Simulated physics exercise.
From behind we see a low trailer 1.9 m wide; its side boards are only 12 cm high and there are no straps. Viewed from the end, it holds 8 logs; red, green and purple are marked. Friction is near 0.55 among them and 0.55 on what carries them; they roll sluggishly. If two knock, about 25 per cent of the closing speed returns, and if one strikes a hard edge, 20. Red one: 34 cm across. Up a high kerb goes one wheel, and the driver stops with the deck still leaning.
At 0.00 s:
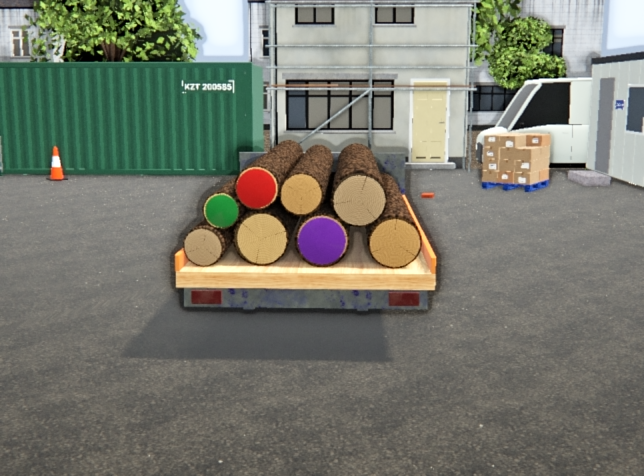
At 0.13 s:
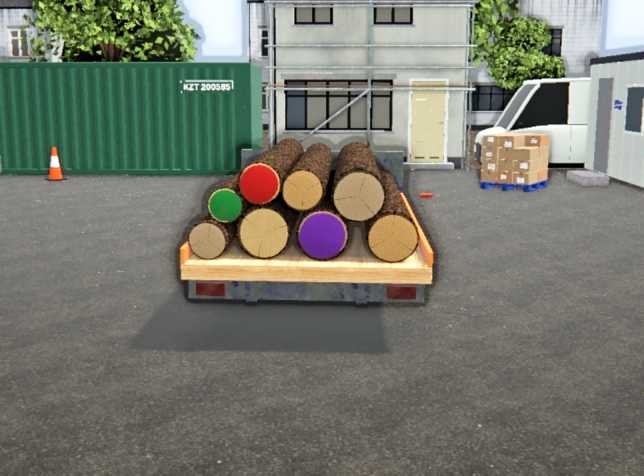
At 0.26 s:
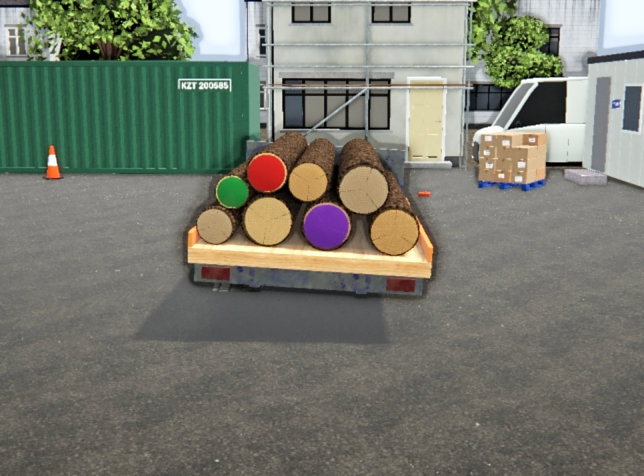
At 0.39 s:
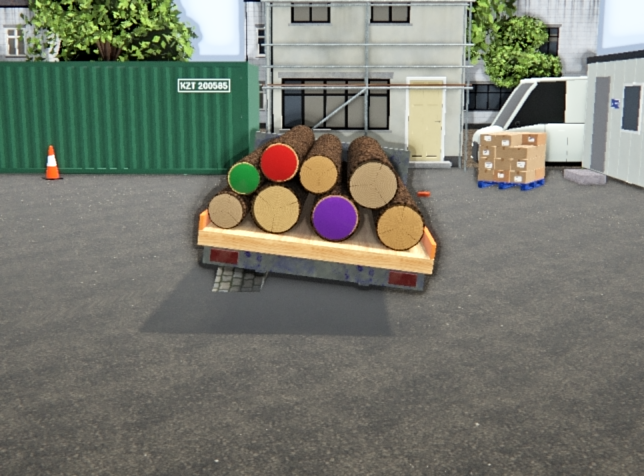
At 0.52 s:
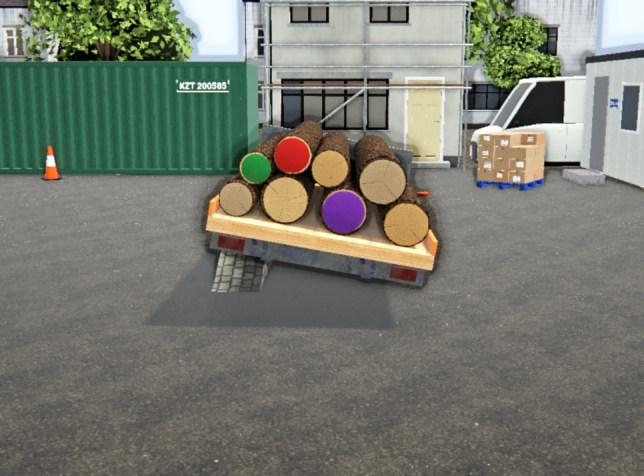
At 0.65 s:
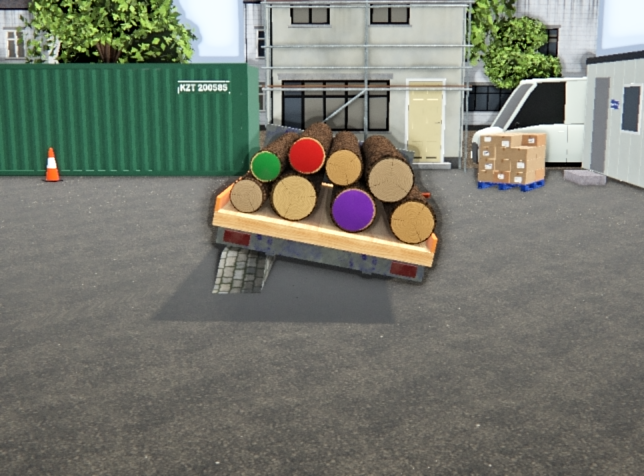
A low trailer loaded with stacked logs, their ends including one red, one green and one purple, sits level in a paved yard, then its left side rises, tilting the deck down to the right as the load shifts rightward with it.
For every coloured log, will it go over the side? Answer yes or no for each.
Red - no, green - no, purple - no.
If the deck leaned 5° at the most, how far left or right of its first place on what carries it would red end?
It would end about 10 cm to the right of where it began.
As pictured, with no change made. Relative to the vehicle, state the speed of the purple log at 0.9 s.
The speed is close to 0.0 m/s.
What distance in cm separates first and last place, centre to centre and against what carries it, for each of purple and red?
Purple shifts 15 while red shifts 15.
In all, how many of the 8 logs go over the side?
0.
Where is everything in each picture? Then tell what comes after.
Red at (256, 189), green at (221, 211), purple at (322, 241); 4 of the 8 make up the bottom layer, in the first frame.
Red at (259, 184), green at (225, 206), purple at (322, 236); the deck is level, in the second frame.
Red at (267, 173), green at (232, 192), purple at (326, 226); the deck slopes 3° down to the right, in the third frame.
Red at (279, 163), green at (244, 179), purple at (335, 218); the deck slopes 7° down to the right, in the fourth frame.
Red at (292, 156), green at (255, 169), purple at (344, 212); the deck slopes 10° down to the right, in the fifth frame.
Red at (307, 156), green at (266, 167), purple at (353, 210); the deck slopes 11° down to the right, in the sixth frame.
After 0.9 s, red is up on others, 75 cm from the left edge, rolling right; green is up on others, 40 cm from the left edge; purple is on the deck, 65 cm from the right edge; 0 gone from the deck.
After 1.0 s, no change for red, green, purple; 0 gone from the deck.
After 1.2 s, purple is on the deck, 65 cm from the right edge; no change for red, green; 0 gone from the deck.
At rest (1.4 s), red is up on others, 75 cm from the left edge; green is up on others, 40 cm from the left edge; purple is on the deck, 65 cm from the right edge; 0 gone from the deck.
